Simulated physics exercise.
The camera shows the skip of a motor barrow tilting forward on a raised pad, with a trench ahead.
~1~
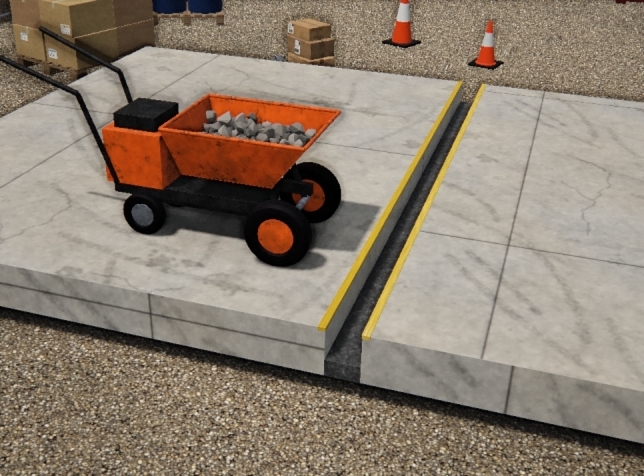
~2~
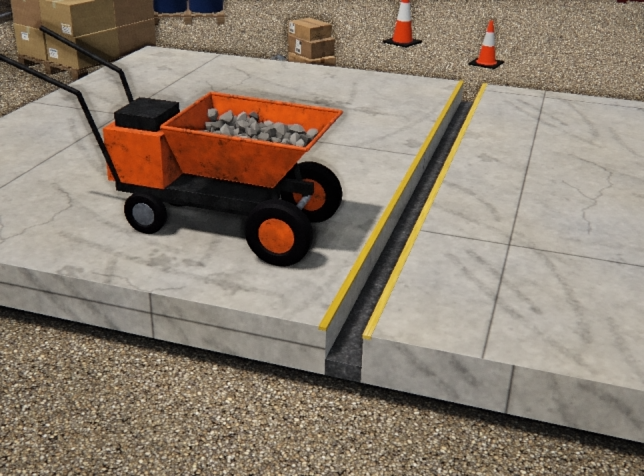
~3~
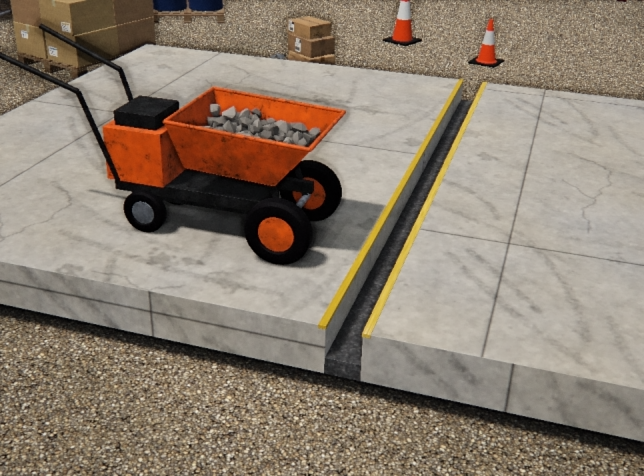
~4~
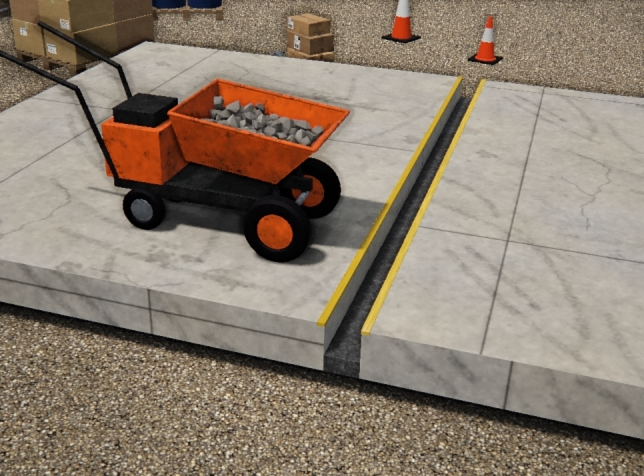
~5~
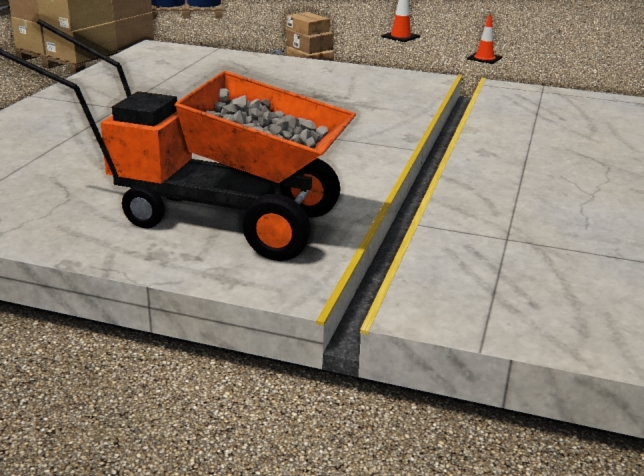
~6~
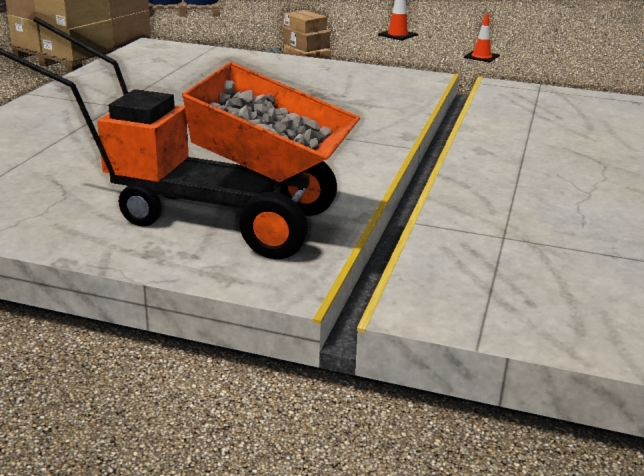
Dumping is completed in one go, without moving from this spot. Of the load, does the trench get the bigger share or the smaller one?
The trench is left with a minor part of the load.
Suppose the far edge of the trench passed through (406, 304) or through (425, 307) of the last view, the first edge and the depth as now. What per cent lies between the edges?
Roughly 80 % and 100 %.
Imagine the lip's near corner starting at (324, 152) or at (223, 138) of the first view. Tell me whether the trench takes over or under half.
Place one, the lesser portion; place two, the lesser portion.
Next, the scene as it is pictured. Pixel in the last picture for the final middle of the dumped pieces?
Near pixel (416, 254).
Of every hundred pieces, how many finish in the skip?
It comes to about 0 percent.
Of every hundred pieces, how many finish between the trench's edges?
Result: Around 30 in a hundred.
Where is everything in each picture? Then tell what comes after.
Lip of the skip (305, 150), level; top of the load (240, 127), broken stones; first edge of the trench (338, 298); far edge (380, 305), the trench under half as wide as the skip, and about as deep as wide, in the first picture.
Lip of the skip (307, 150), level; top of the load (242, 126), in the second picture.
Lip of the skip (310, 150), tipped barely; top of the load (245, 123), in the third picture.
Lip of the skip (315, 151), tipped a little; top of the load (235, 121), in the fourth picture.
Lip of the skip (321, 154), tipped a little; top of the load (241, 116), in the fifth picture.
Lip of the skip (326, 158), tipped clearly; top of the load (232, 113); first edge of the trench (334, 290); far edge (376, 298), in the sixth picture.
Just after the last frame, skip tipped steeply; every one in the skip.
A moment on, skip tipped right over; the larger part in the skip; just a few in or heaped over the trench; about a tenth beyond it; just a few falling.
Further on, skip tipped right over; about a tenth in the skip; roughly a quarter in or heaped over the trench; roughly two thirds beyond it.
When it is over, skip tipped right over; just a few in the skip; roughly a third in or heaped over the trench; roughly two thirds beyond it.
